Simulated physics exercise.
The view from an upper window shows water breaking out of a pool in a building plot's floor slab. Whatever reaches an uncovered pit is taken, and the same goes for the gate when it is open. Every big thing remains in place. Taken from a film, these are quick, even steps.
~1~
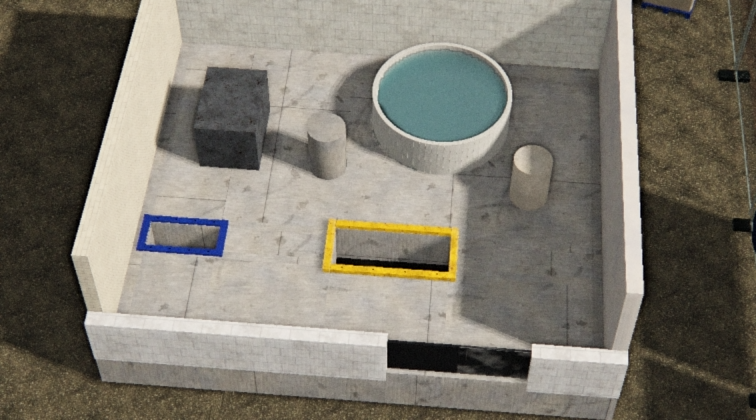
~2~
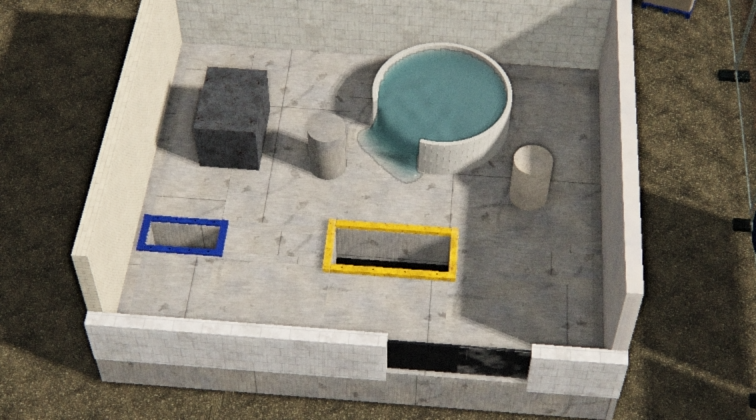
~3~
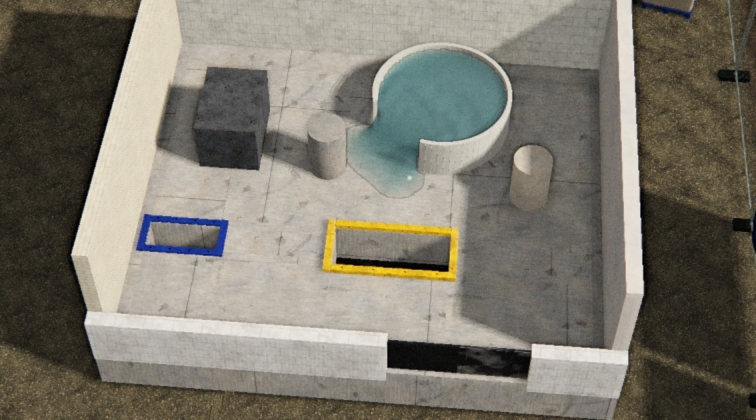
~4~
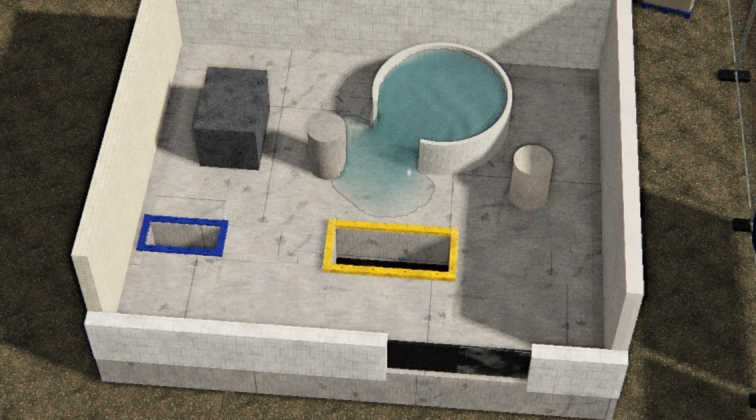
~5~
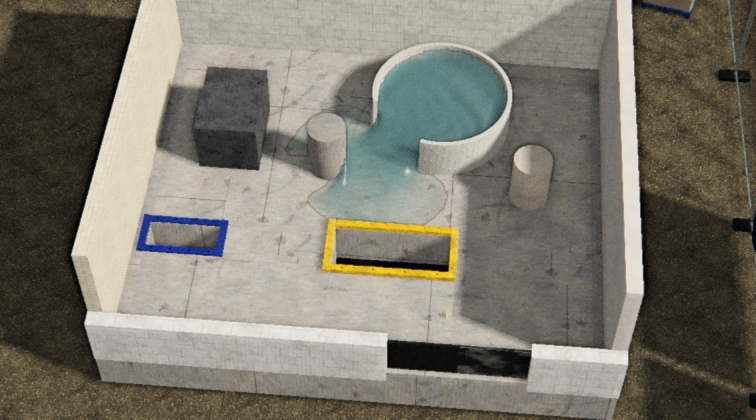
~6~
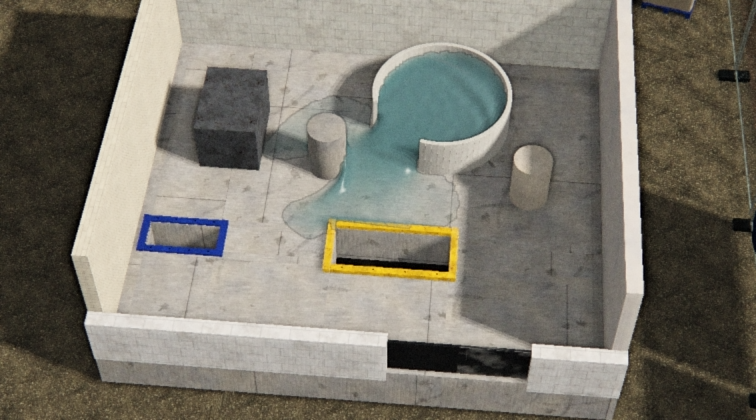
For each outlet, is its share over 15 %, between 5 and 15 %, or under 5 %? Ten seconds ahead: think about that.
Shares: The gate under 5 %; the yellow pit over 15 %; the blue pit between 5 and 15 %.
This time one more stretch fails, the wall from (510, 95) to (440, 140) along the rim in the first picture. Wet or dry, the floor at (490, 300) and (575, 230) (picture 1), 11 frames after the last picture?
Result, in sequence: Inundated; inundated.
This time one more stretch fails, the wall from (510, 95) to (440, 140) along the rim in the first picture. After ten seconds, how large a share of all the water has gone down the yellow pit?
Yellow: 4 %.
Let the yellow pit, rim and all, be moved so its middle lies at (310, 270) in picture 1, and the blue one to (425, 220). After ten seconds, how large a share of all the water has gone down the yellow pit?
Yellow: About 30 %.
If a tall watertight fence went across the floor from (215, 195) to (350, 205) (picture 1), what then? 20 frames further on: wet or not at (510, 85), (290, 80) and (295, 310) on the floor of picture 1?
As listed: No water, wet, dry.
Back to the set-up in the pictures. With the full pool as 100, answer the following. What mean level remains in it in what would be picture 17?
Estimate: Close to 52 %.
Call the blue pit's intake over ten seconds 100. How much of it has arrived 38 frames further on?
About 55 %.
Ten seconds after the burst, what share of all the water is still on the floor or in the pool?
My figure is close to 68 percent.
A moment on, water covers 20 % of the floor; the gate 0 %, the yellow pit 4 %, the blue pit 0 %.
Next, water covers 35 % of the floor; the gate 0 %, the yellow pit 12 %, the blue pit 0 %.
Then, water covers 45 % of the floor; the gate 0 %, the yellow pit 19 %, the blue pit 1 %.
Later, water covers 65 % of the floor; the gate 0 %, the yellow pit 25 %, the blue pit 4 %.
In the end, water covers 90 % of the floor; the gate 0 %, the yellow pit 26 %, the blue pit 7 %.
